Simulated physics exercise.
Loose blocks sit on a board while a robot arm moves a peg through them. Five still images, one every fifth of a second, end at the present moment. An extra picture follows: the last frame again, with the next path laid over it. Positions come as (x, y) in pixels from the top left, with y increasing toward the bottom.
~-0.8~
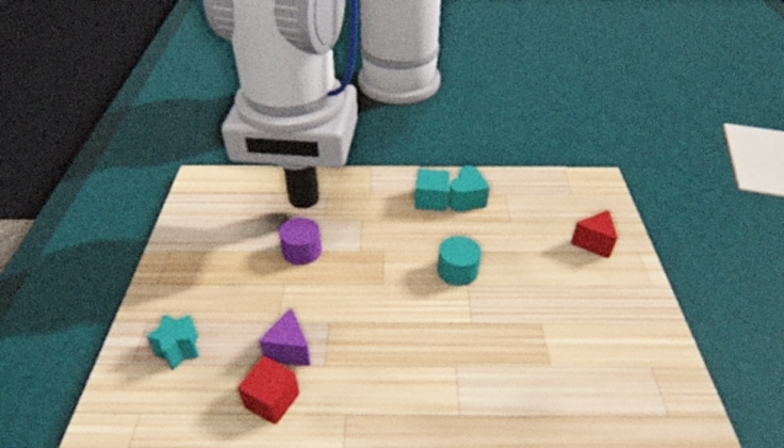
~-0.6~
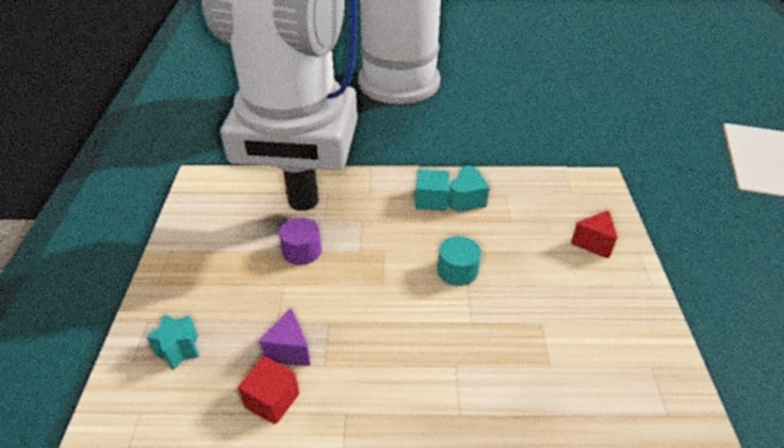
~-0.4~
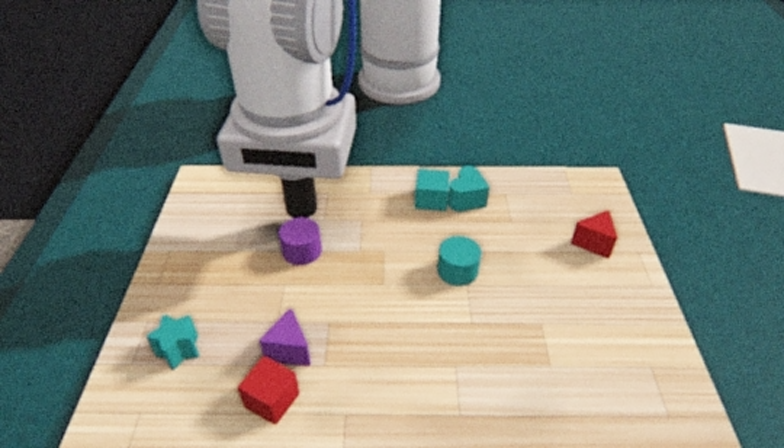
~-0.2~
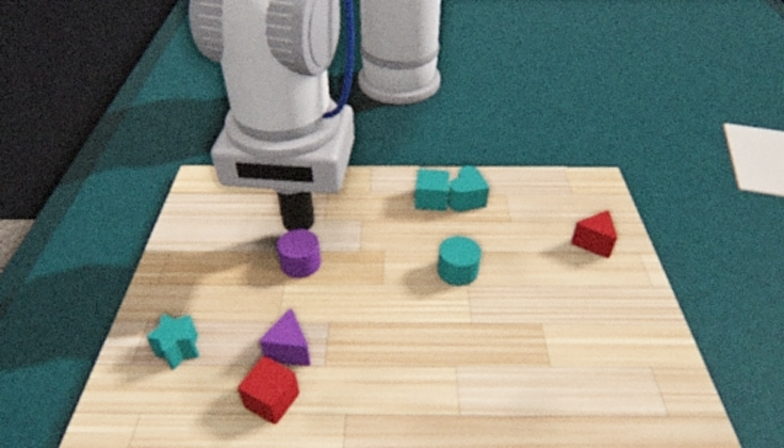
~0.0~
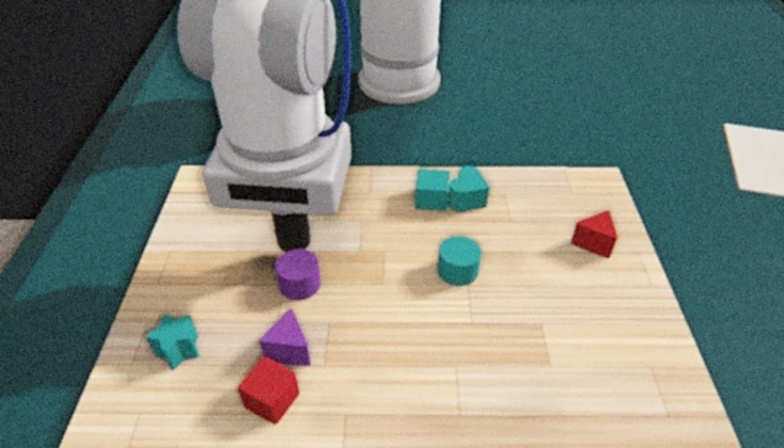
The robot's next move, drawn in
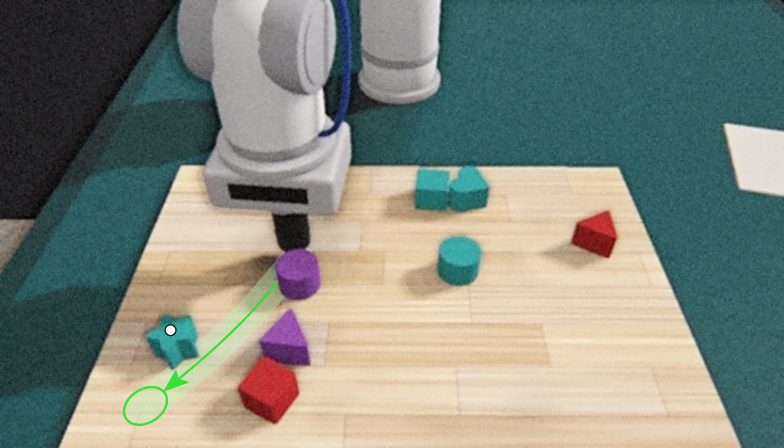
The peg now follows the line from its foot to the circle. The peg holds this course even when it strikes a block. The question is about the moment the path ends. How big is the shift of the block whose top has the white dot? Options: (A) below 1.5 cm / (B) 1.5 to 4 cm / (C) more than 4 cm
Correct choice: B.
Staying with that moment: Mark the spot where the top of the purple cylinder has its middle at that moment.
Expect it around (292, 292).
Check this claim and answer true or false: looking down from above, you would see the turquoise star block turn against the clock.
Verdict: False.
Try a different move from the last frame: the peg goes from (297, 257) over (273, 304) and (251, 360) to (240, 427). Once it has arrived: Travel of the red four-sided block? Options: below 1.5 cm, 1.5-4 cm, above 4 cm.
It gets moved 1.5 to 4 cm.
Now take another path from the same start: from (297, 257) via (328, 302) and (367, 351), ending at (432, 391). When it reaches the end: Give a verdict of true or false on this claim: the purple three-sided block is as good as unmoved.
It is false.
Path on the board, from (297, 257) over (237, 327) to (146, 405); the dot is on the turquoise star block.
On the path given first. One third of the way, peg (256, 288); purple cylinder (292, 292).
Two thirds of the way, peg (204, 339); turquoise star block (165, 333), turned 15° clockwise; purple cylinder (292, 292).
At the end, peg (138, 392); turquoise star block (144, 341), turned 70° clockwise; purple three-sided block in place; purple cylinder (292, 292).
